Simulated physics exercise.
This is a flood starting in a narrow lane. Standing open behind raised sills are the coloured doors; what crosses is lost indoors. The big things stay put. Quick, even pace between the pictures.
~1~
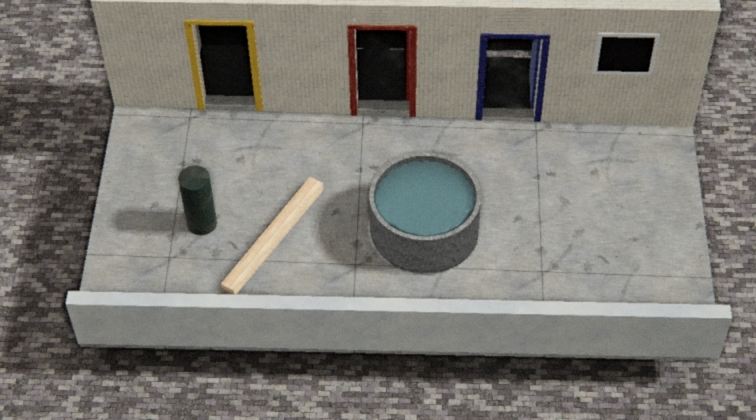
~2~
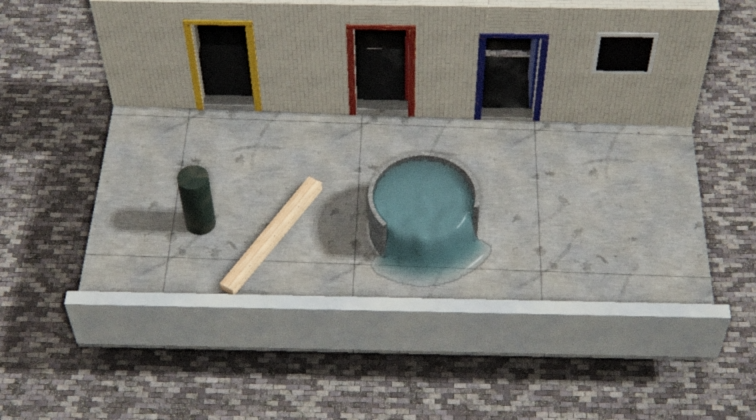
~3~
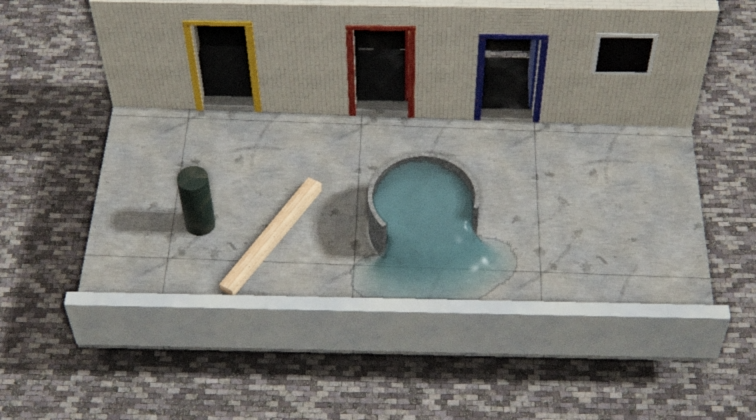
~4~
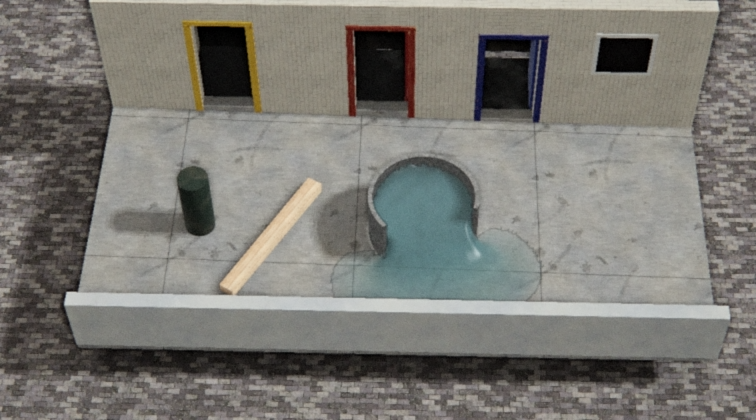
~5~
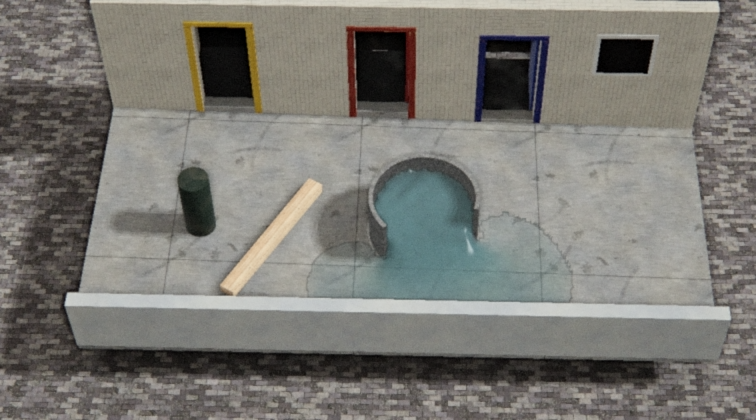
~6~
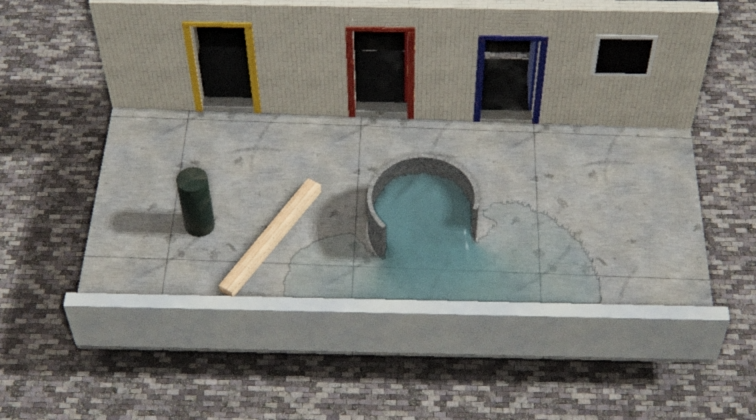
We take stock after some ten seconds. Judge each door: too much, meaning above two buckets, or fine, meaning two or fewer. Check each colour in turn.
Blue door: Fine, yellow door: Fine, red door: Fine.
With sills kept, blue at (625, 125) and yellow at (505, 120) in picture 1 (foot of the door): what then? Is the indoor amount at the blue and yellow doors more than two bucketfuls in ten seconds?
As I read it, the blue door falls short, and the yellow door falls short.
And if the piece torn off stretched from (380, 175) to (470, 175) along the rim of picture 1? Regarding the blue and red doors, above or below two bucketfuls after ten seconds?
I'd say the blue one ends up above, and the red one ends up above.
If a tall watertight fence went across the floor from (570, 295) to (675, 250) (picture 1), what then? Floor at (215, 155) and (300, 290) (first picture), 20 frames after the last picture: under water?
One after the other: Not flooded, awash.
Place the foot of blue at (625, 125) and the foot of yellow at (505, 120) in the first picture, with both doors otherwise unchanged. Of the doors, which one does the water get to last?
The blue door.
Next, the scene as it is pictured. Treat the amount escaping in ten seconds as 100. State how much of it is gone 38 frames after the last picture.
About 80 per cent.
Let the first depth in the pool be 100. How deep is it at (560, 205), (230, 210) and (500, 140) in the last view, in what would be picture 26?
About 0, 0 and 0 percent, in that order.
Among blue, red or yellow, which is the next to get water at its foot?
It's the red door.
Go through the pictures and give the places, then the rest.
The pool at (425, 198) is whole and still, in the first picture.
Water pours out at (436, 259) and has run to (377, 261), in the second picture.
Water pours out at (436, 261) and has run to (360, 289), in the third picture.
The front is at (341, 298), out from the gap at (436, 263), in the fourth picture.
The front is at (564, 298), out from the gap at (436, 265), in the fifth picture.
Water pours out at (435, 265) and has run to a hidden place, in the sixth picture.
A moment on, water covers 25 % of the floor; the blue door not reached, the yellow door not reached, the red door not reached.
Next, water covers 30 % of the floor; the blue door not reached, the yellow door not reached, the red door not reached.
Then, water covers 45 % of the floor; the blue door not reached, the yellow door not reached, the red door not reached.
Later, water covers 45 % of the floor; the blue door wet at the sill, nothing in, the yellow door not reached, the red door wet at the sill, nothing in.
In the end, water covers 45 % of the floor; the blue door wet at the sill, nothing in, the yellow door not reached, the red door wet at the sill, nothing in.
